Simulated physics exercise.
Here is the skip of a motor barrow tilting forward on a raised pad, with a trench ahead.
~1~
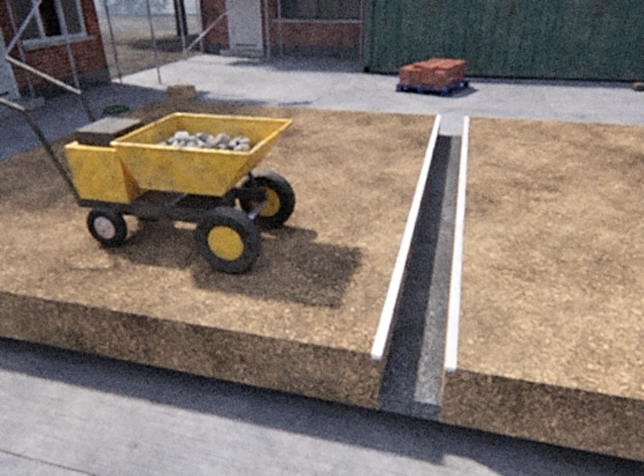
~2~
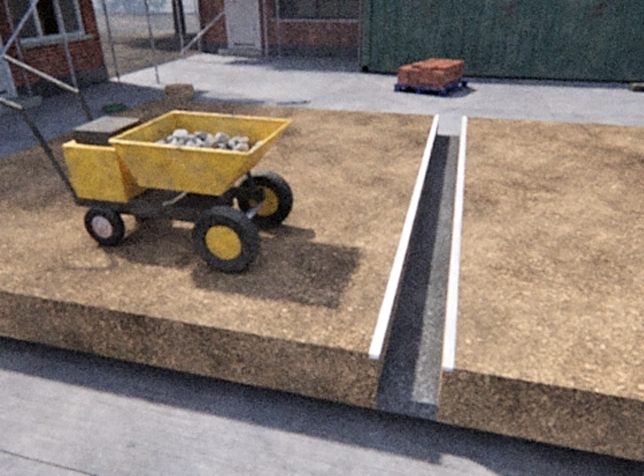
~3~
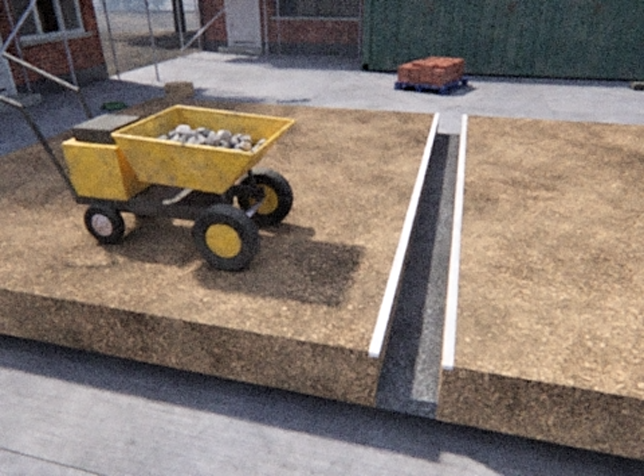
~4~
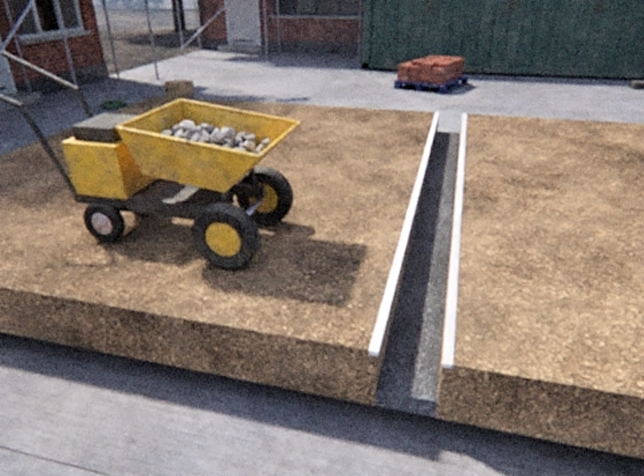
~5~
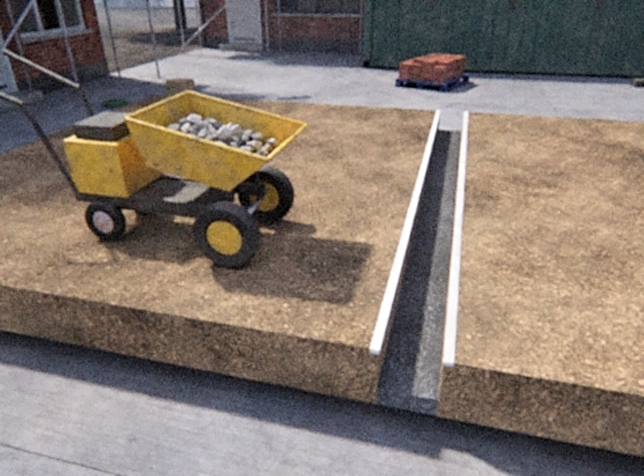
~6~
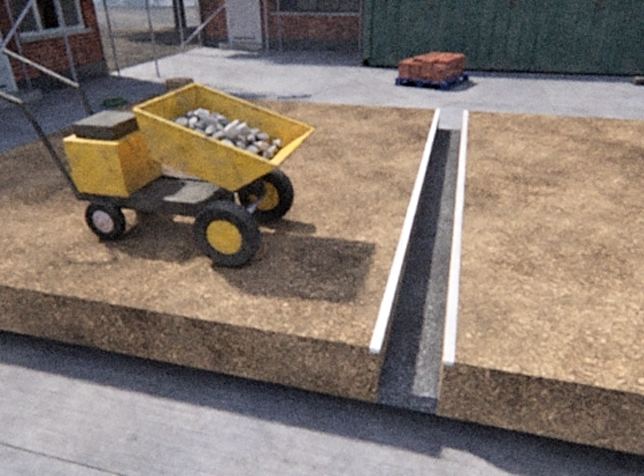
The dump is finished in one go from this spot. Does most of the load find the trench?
In the trench: Only the smaller part.
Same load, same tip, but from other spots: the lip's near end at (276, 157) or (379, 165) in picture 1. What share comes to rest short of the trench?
First some 50, then 0 per cent.
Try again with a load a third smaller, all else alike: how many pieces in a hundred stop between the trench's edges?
About 10 per cent.
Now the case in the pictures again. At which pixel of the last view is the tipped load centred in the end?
Close to (365, 249).
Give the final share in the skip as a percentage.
Near 10 %.
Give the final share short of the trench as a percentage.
Near 70 %.
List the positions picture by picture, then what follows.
In the first picture, lip of the skip at (250, 155), level; top of the load at (200, 150), broken stones; first edge of the trench at (386, 317); far edge at (453, 327), the trench under half as wide as the skip, and about as deep as wide.
In the second picture, lip of the skip at (249, 155), level; top of the load at (199, 148).
In the third picture, lip of the skip at (253, 155), tipped barely; top of the load at (191, 137).
In the fourth picture, lip of the skip at (259, 157), tipped a little; top of the load at (186, 137).
In the fifth picture, lip of the skip at (268, 160), tipped a little; top of the load at (186, 129).
In the sixth picture, lip of the skip at (277, 166), tipped clearly; top of the load at (192, 123); first edge of the trench at (385, 311); far edge at (452, 321).
Soon, skip tipped steeply; all in the skip.
A while on, skip tipped steeply; nearly all in the skip; a small part short of the trench.
Towards the end, skip tipped right over; about a quarter in the skip; about two thirds short of the trench; a small part in or heaped over the trench.
Finally, skip tipped right over; a small part in the skip; about two thirds short of the trench; about a quarter in or heaped over the trench; none beyond it.
